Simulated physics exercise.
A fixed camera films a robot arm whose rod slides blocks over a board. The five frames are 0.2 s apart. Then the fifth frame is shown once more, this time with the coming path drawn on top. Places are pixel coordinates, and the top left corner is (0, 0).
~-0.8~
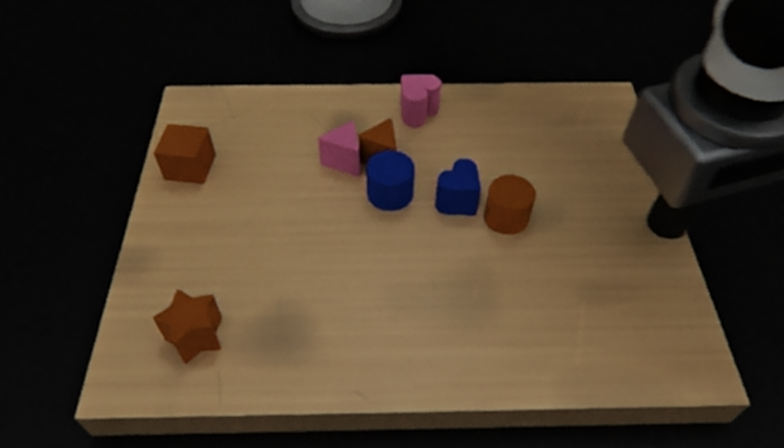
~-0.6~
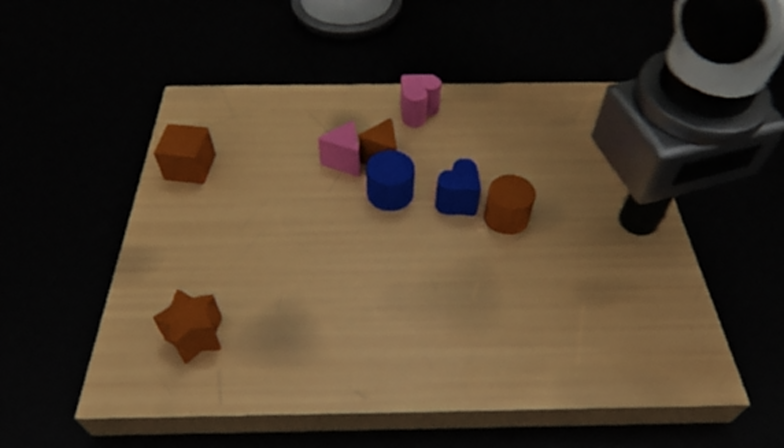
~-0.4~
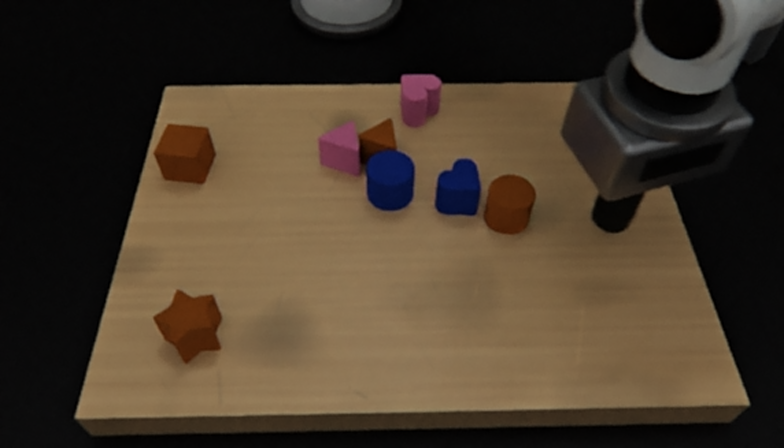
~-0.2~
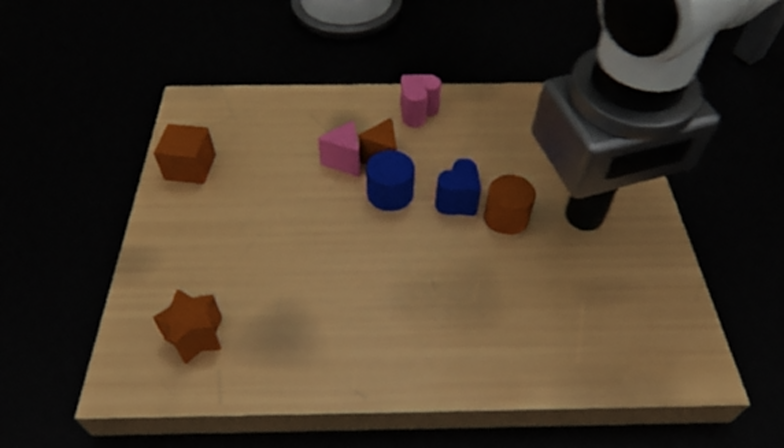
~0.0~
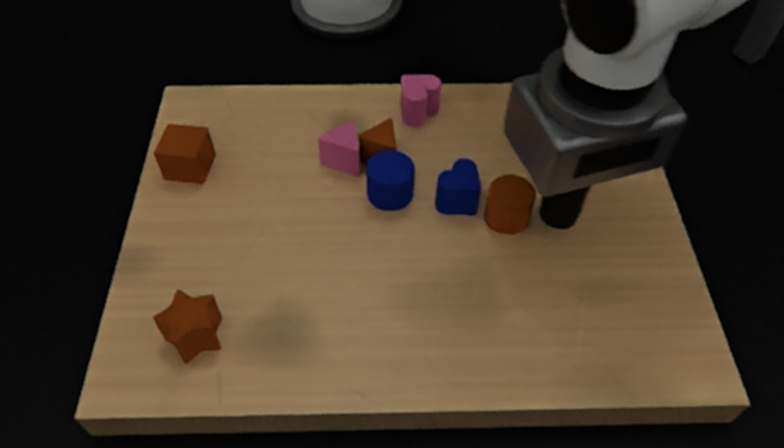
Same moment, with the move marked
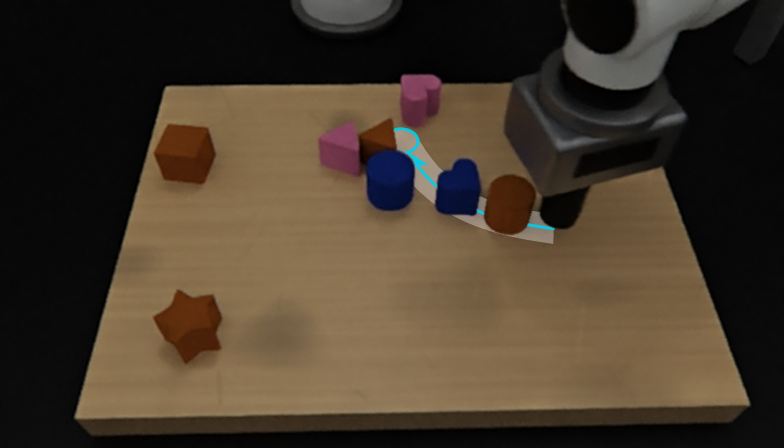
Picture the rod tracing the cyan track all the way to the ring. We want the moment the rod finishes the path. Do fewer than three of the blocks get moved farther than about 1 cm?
I expect not.
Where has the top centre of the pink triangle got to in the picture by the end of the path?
The centre of its top face lies at (319, 132).
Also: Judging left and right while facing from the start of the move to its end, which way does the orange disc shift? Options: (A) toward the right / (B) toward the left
The correct letter is B.
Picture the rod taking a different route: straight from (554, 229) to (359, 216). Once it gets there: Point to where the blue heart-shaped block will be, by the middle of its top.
The centre of its top will be at (414, 133).
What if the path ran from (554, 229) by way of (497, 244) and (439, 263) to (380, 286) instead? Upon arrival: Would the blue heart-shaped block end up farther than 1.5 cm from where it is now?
Final answer: Yes.
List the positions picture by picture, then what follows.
The first frame shows lower end of the rod at (666, 225), tops of blocks, pink triangle at (343, 136), orange triangle at (382, 133), blue disc at (391, 167), blue heart-shaped block at (461, 176), orange disc at (513, 191).
The second frame shows rod at (638, 222), blocks as before.
The third frame shows rod at (610, 219), blocks as before.
The fourth frame shows rod at (584, 217), blocks as before.
The fifth frame shows rod at (558, 215), pink triangle at (343, 136), orange triangle at (382, 133), blue disc at (391, 167), blue heart-shaped block at (461, 176), orange disc at (513, 191).
The drawn path runs from (554, 229) via (486, 214) and (432, 182), ending at (401, 141).
What follows on the original path. One third of the way, rod at (489, 201); blue disc at (372, 162); blue heart-shaped block at (417, 159), turned 55° clockwise; orange disc at (449, 179).
Two thirds of the way, rod at (433, 168); pink triangle at (331, 131), turned 15° anticlockwise; orange triangle at (349, 105), turned 55° clockwise; blue disc at (353, 161); blue heart-shaped block at (368, 126), turned 50° clockwise; orange disc at (395, 146).
At the end, rod at (402, 127); pink triangle at (319, 132), turned 35° anticlockwise; orange triangle at (334, 93), turned 95° clockwise; blue disc at (347, 161); blue heart-shaped block at (336, 113), turned 45° clockwise; orange disc at (367, 128).
